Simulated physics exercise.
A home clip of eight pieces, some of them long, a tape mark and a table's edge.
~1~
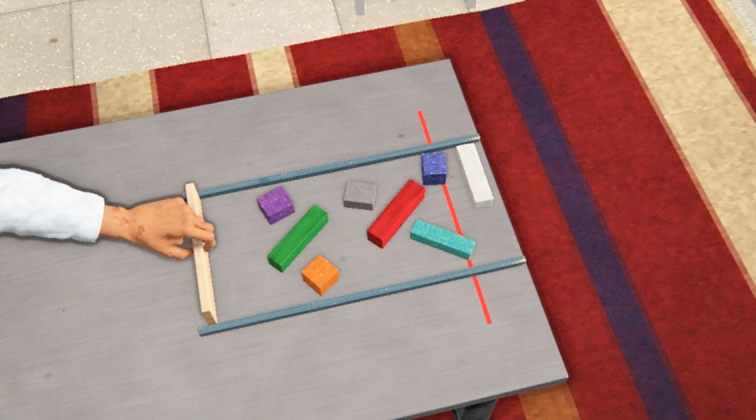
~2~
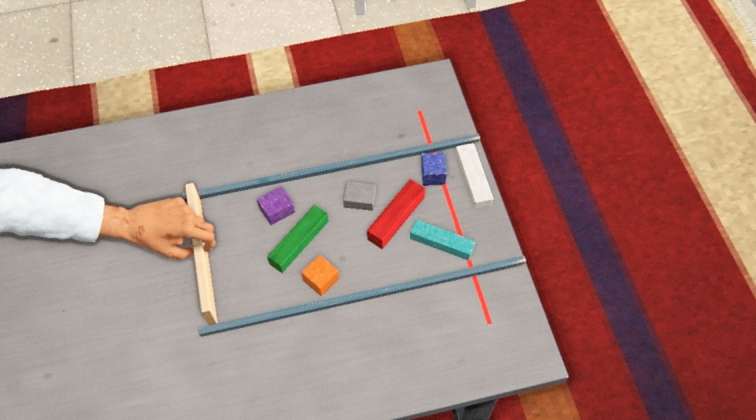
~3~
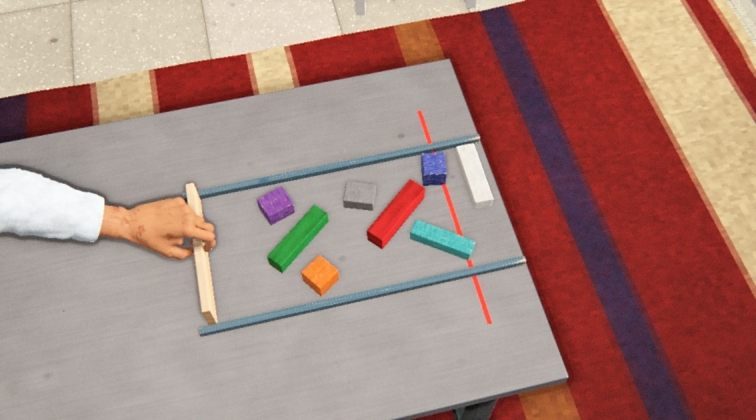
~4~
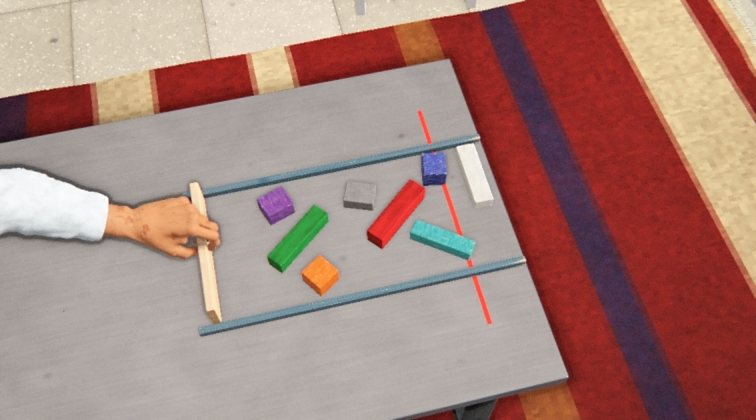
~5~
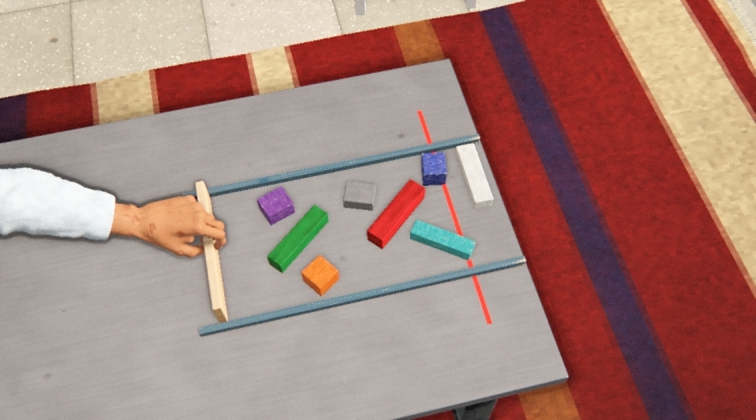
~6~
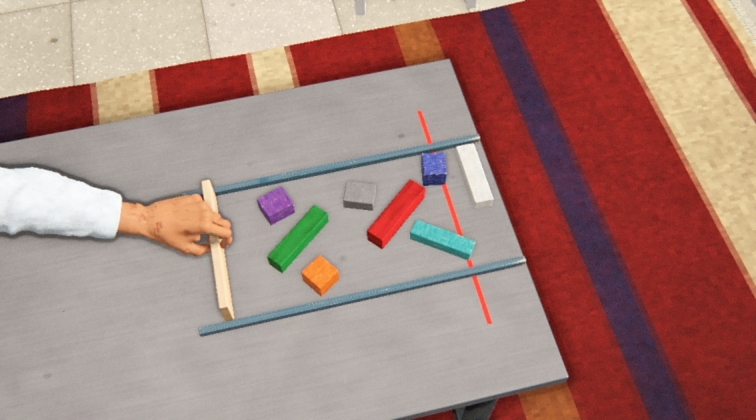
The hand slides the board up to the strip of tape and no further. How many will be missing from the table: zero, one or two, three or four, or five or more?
Here the number that fall off is three or four.
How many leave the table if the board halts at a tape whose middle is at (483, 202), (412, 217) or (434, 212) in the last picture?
Try by try, 6, 0 and 1.
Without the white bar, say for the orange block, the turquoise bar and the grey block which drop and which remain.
The orange block stays on, the turquoise bar drops off, the grey block does not fall.
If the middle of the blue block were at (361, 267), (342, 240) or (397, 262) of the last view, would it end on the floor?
In that order, it stays on; remains up; holds on.
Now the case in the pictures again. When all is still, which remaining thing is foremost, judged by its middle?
The red stick ends nearest.
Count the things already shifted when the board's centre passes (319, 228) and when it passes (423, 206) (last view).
First 4, then 8.
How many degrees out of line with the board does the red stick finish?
Some 30 degrees.
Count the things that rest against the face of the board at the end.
3 of them.
Soon after, none off yet; white bar at rest near (474, 176); blue block at rest near (434, 169); turquoise bar at rest near (442, 240).
In the end, the number that fall off is three or four; gone, turquoise bar, blue block and white bar.
